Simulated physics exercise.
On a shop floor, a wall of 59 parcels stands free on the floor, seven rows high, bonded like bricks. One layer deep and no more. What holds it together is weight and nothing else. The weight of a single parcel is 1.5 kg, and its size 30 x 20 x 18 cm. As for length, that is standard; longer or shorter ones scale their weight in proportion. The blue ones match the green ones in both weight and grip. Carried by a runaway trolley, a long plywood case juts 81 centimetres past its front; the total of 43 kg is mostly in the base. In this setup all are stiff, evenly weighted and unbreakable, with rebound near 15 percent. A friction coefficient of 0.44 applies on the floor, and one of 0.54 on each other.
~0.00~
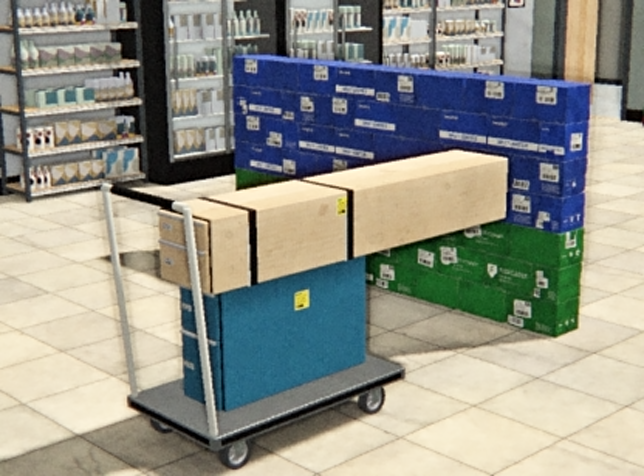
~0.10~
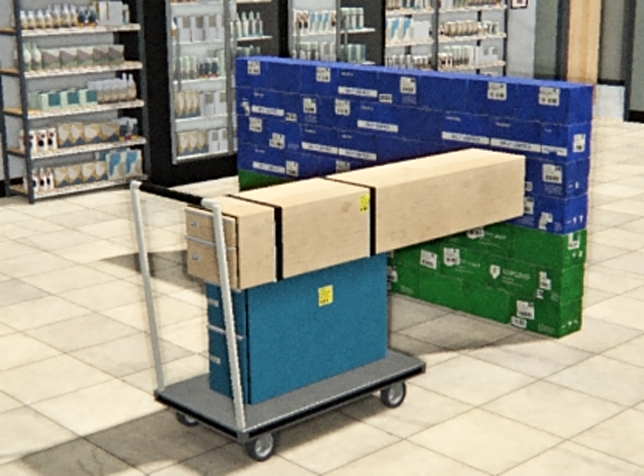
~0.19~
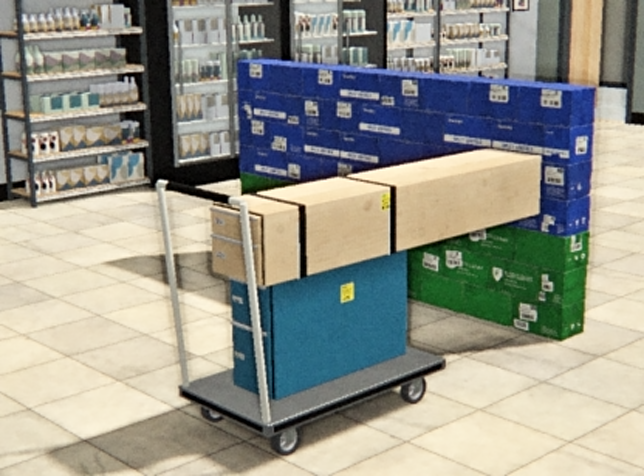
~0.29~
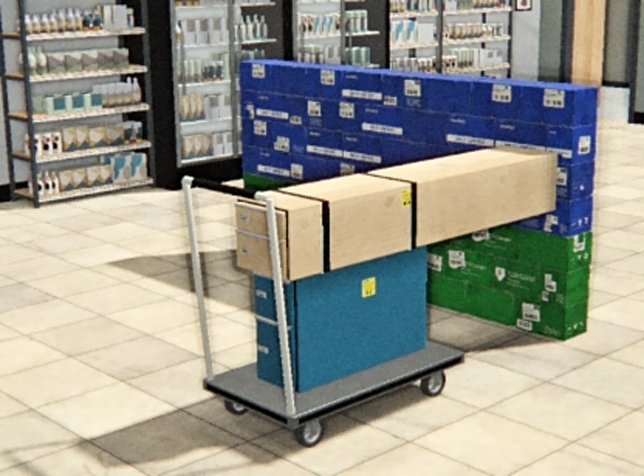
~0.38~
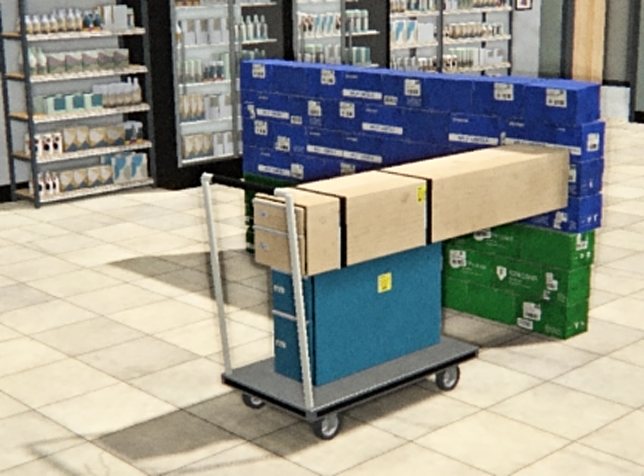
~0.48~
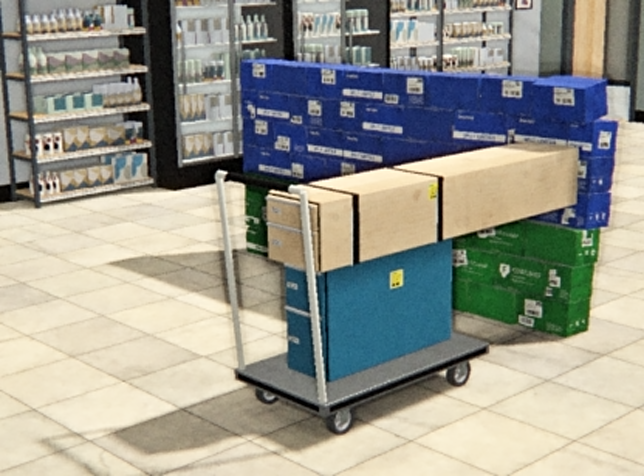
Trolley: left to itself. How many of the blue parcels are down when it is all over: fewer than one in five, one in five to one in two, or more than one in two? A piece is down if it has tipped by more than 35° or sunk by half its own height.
One in five to one in two.
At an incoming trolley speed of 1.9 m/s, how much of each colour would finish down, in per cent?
Down at the end: Green 0 per cent, blue 30 per cent.
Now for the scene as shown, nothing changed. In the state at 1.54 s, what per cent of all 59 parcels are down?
By then 30 %.
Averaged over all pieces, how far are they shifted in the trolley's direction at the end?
On average the pieces move some 30 cm.
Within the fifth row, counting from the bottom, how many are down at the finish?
3.
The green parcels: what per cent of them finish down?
Colour green - 20 percent down at the end.
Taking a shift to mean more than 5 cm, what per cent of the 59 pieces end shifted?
It works out to 30 percent.
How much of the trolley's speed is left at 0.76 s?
Something like 0.4 m/s, I'd say.
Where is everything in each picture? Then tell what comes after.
In the first picture (pixels give the middle of a visible side), load (499, 178) 35 cm short of the wall; top blue parcel (354, 84); none has stirred.
The second picture shows load (517, 176) 24 cm short of the wall; top blue parcel (357, 85).
The third picture shows load (533, 175) 13 cm short of the wall; top blue parcel (359, 88).
The fourth picture shows load (550, 172) 25 mm short of the wall; top blue parcel (362, 88).
The fifth picture shows load (562, 169) 6 cm into the wall's line; top blue parcel (362, 88); steepest lean 4°, the parcel at (550, 106); movement in 8 of them.
The sixth picture shows load (571, 166) 13 cm into the wall's line; top blue parcel (362, 87); steepest lean 8°, the parcel at (557, 104); movement in 17 of them.
After 0.76 s, load 27 cm past the wall's line, still rolling; 1 of the 34 blue parcels down (1 of 59 in all colours); top blue parcel unmoved.
After 1.08 s, load 40 cm past the wall's line, still rolling; 14 of the 34 blue parcels down (19 of 59 in all colours); top blue parcel unmoved.
After 1.54 s, load 55 cm past the wall's line, still rolling; 14 of the 34 blue parcels down (19 of 59 in all colours); top blue parcel unmoved.
In the end (2.6 s), load 75 cm past the wall's line, still rolling; 14 of the 34 blue parcels down (19 of 59 in all colours); top blue parcel unmoved; top green parcel unmoved. That is 41 per cent. From the last view, middles, top blue parcel near (375, 85), top green parcel near (338, 200).
